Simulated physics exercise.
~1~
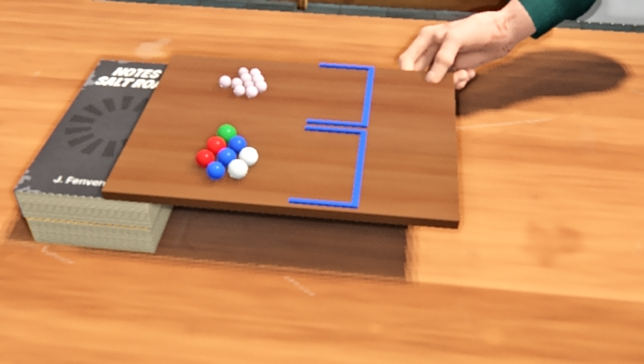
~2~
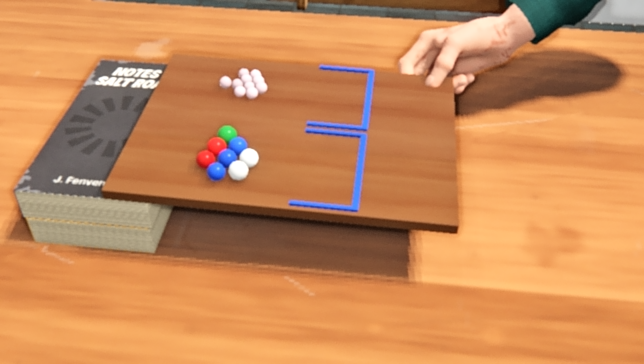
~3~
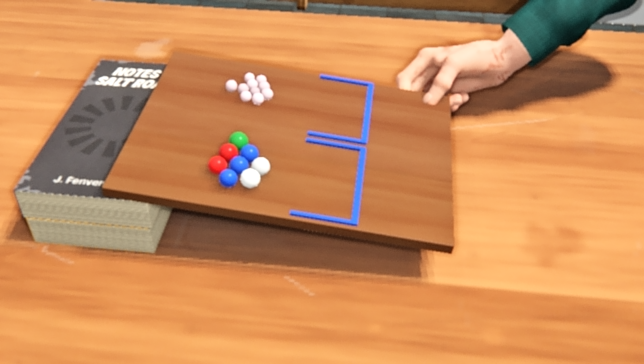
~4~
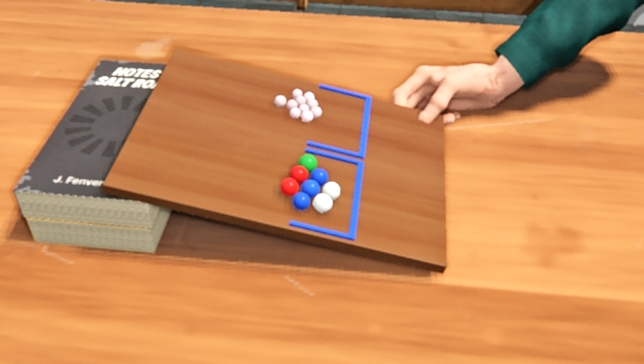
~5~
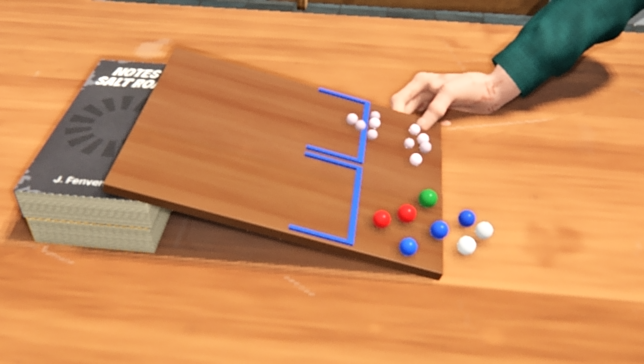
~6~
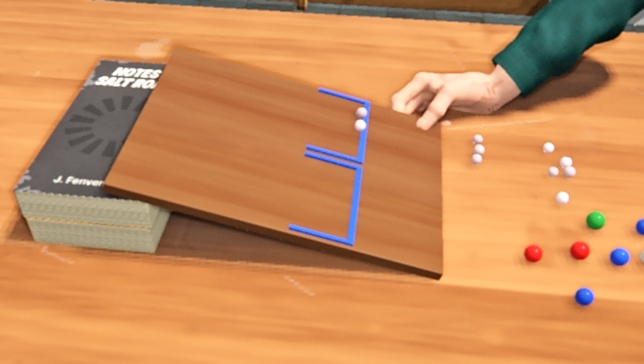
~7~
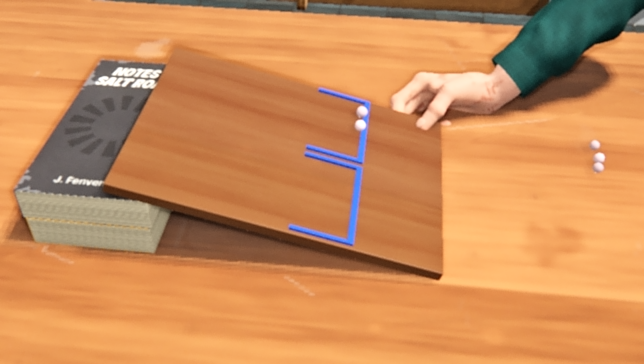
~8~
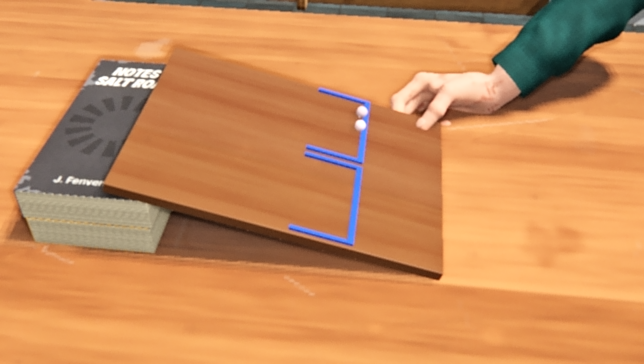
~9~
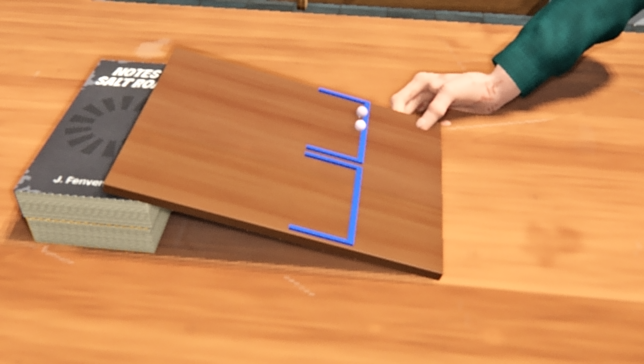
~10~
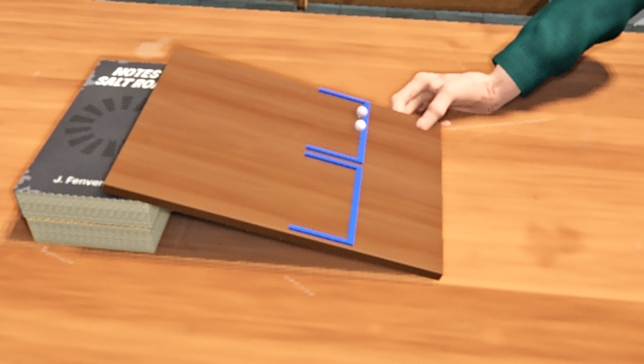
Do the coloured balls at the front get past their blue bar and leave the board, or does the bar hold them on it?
They get past the blue bar and leave the board, rolling across the counter to the right until none of them is in view.
